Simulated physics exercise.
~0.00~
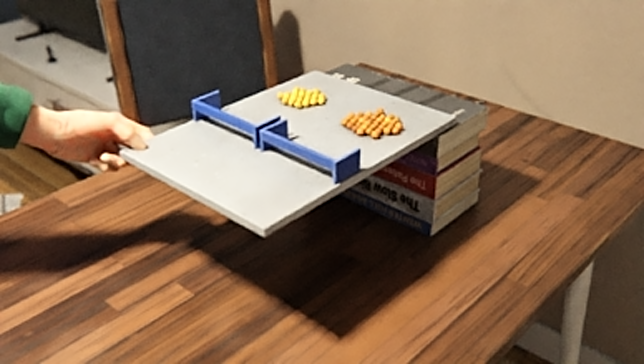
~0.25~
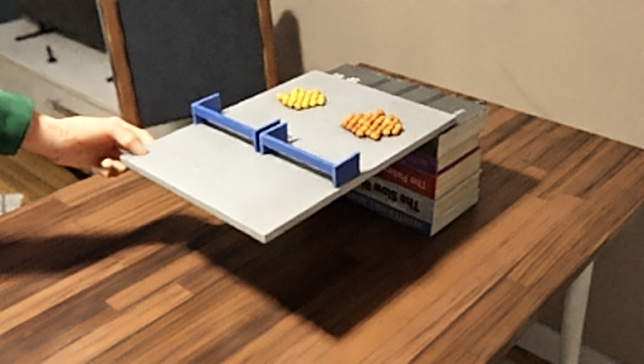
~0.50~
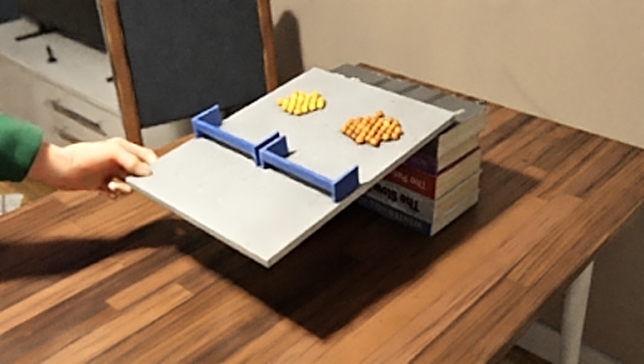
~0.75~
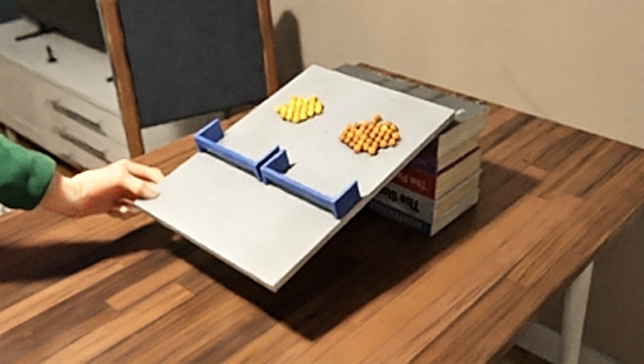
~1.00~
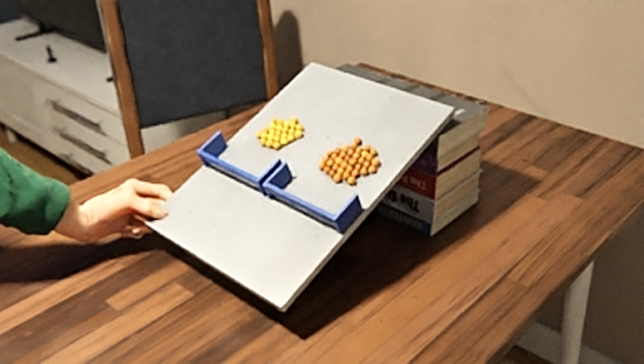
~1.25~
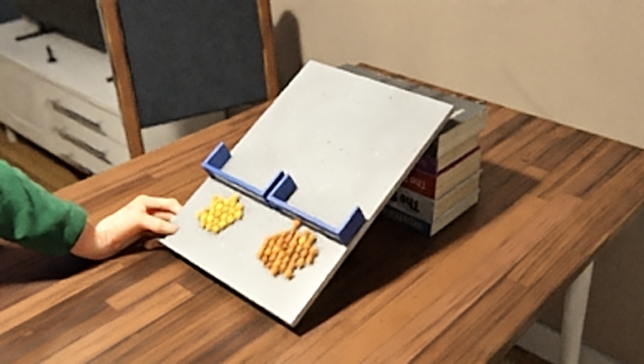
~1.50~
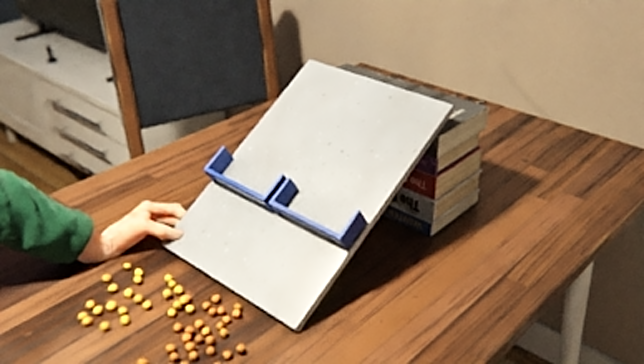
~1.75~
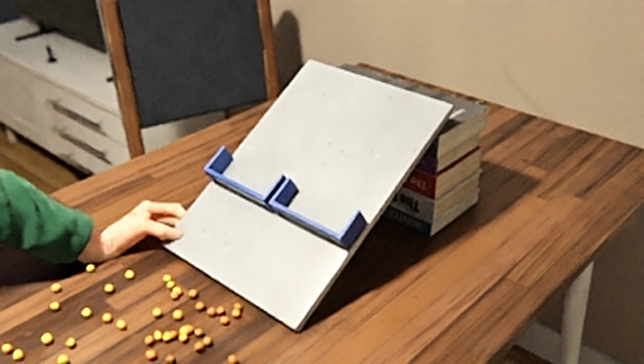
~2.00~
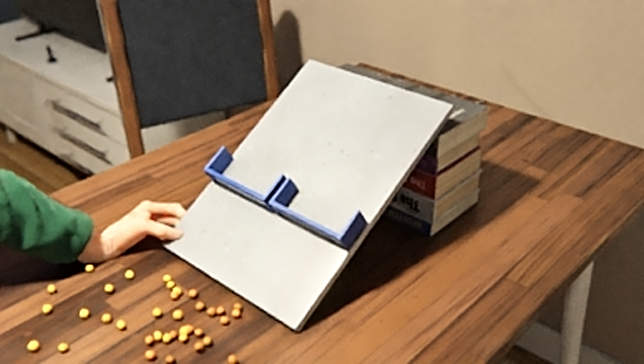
In the video, a hand lowers one end of a grey board propped on stacked books, and yellow and orange pellets slide down past the blue barriers, spilling off and scattering across the wooden table, where they settle beside the now steeply tilted, empty board.
